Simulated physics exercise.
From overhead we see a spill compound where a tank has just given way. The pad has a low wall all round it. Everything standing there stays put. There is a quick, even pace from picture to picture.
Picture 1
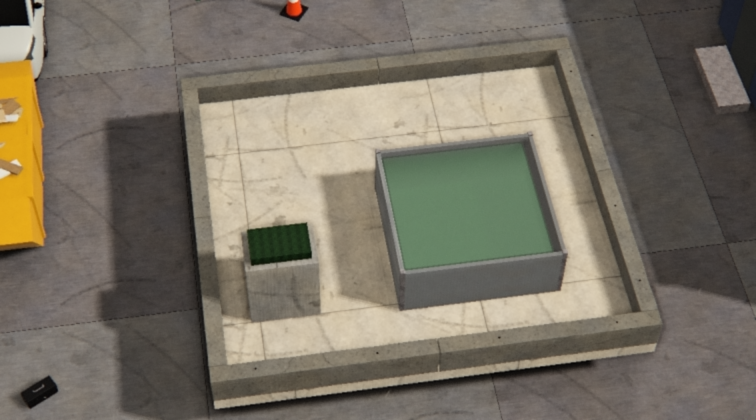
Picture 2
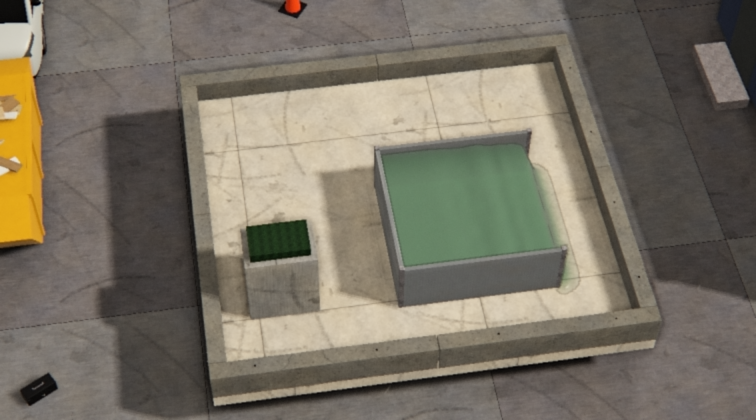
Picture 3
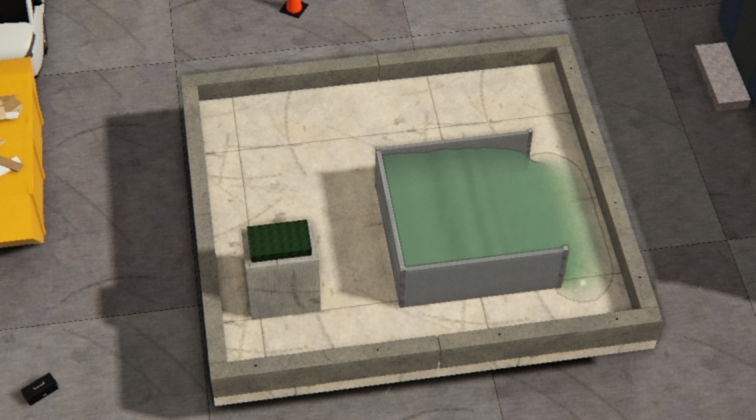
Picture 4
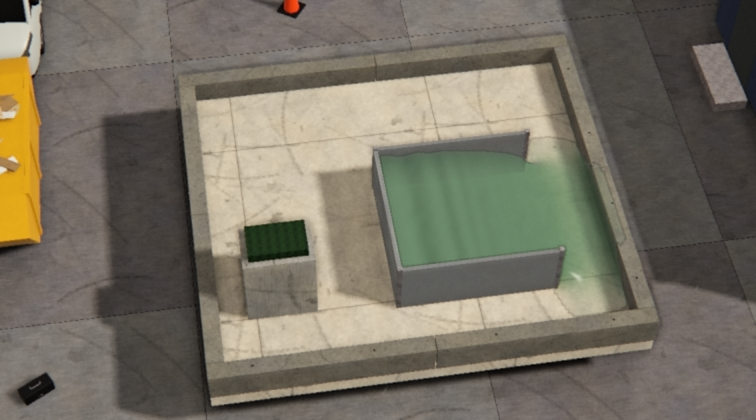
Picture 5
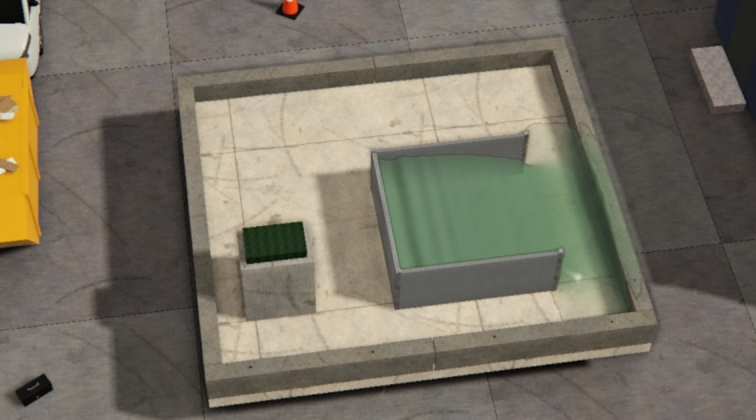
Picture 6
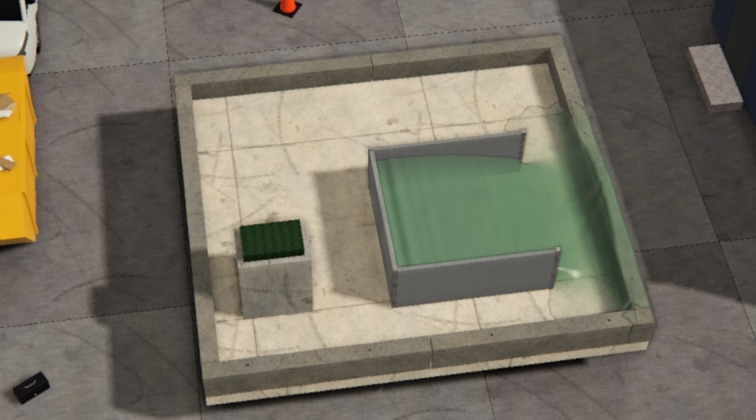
From overhead, a pale stone pad ringed by a low concrete wall sits on a dark grey paved floor. A grey-walled tank of green water stands right of centre, a pale block with a dark green top to its left, and something yellow at the far left. The tank's right side opens and water pours rightward, reaches the low wall and spreads along it, as the view drifts very slightly.
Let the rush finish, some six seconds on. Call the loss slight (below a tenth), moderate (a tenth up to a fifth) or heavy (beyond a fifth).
Moderate.
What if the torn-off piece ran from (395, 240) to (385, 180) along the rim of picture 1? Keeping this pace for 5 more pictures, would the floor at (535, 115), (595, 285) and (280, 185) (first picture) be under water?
First point bare, second point bare, third point swamped.
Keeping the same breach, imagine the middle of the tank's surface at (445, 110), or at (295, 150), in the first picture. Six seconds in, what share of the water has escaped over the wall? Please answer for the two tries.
About 18 per cent for the first and about 4 per cent for the second.
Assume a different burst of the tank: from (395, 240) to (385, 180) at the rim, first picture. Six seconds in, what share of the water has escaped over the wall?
I make it 2 per cent.
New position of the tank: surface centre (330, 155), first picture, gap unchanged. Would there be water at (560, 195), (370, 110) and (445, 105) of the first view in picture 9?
First drenched, next left untouched, finally drenched.
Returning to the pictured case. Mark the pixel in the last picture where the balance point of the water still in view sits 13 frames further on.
Near (501, 213).
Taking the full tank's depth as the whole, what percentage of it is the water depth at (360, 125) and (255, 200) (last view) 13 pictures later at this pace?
2 and 0 %, in that order.
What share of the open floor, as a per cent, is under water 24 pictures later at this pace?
I make it 90 per cent.
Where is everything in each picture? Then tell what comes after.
In the first frame, still water in the water tank at (469, 205).
In the second frame, the front is at (562, 290), out from the gap at (540, 215).
In the third frame, water pours out at (541, 217) and has run to (591, 294).
In the fourth frame, the front is at (621, 302), out from the gap at (537, 218).
In the fifth frame, the front is at (567, 127), out from the gap at (536, 221).
In the sixth frame, water pours out at (533, 219) and has run to (559, 107).
A moment on, water covers 20 % of the floor; the low wall has let 3 % over.
Next, water covers 25 % of the floor; the low wall has let 8 % over.
Then, water covers 45 % of the floor; the low wall has let 14 % over.
Later, water covers 75 % of the floor; the low wall has let 15 % over.
In the end, water covers 85 % of the floor; the low wall has let 15 % over.
